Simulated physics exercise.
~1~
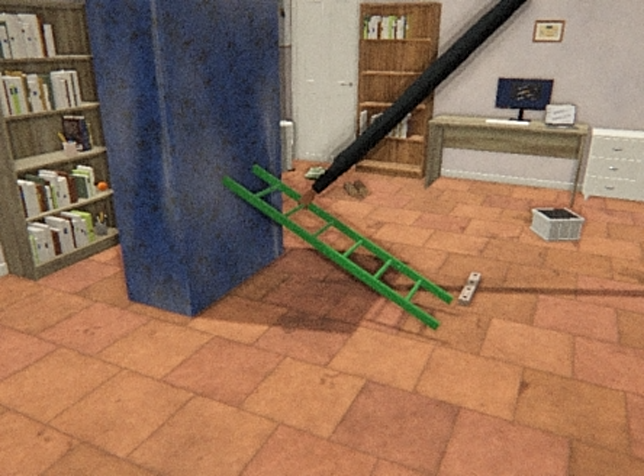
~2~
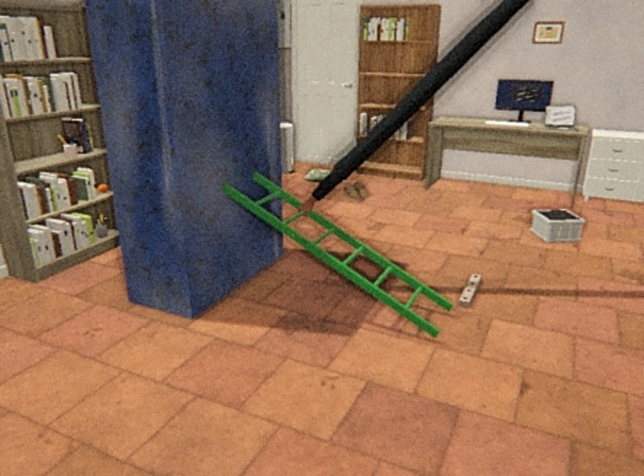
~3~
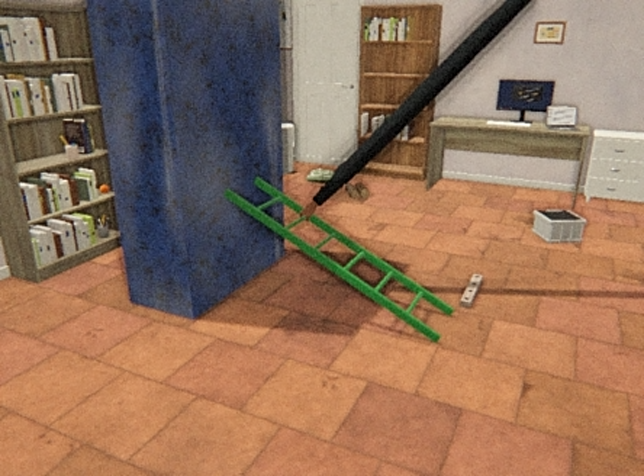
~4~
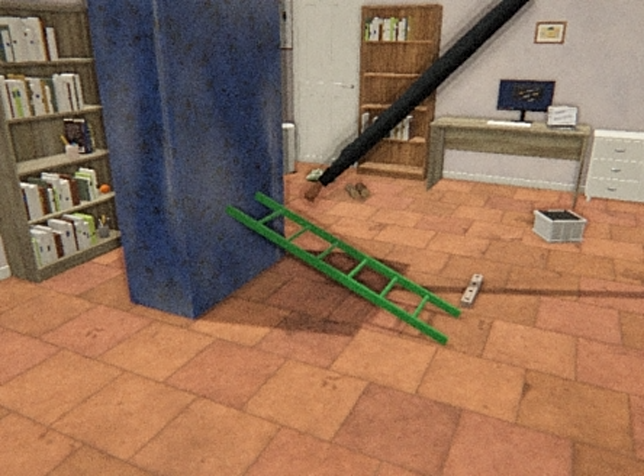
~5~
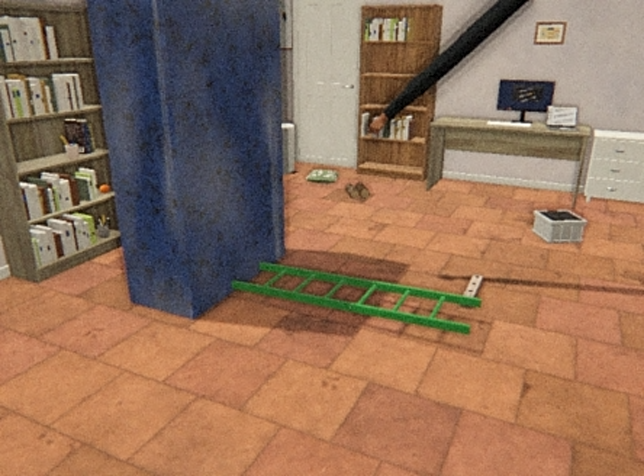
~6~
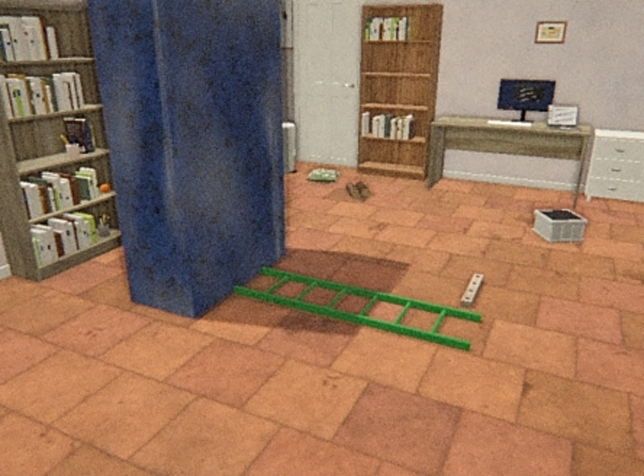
A long black arm reaches in from the upper right of a tiled study, seen from a slightly raised, gently swaying view, and steadies a green ladder that leans at a low slant against a tall blue pillar. Bookcases stand behind and at left, with a desk and monitor at right and a small pale strip on the floor near the ladder's foot. The ladder slips down a little while the arm stays close. The arm then lets go and draws back toward the upper right. The ladder slides down the pillar and drops, ending flat on the orange tiles, the arm gone.
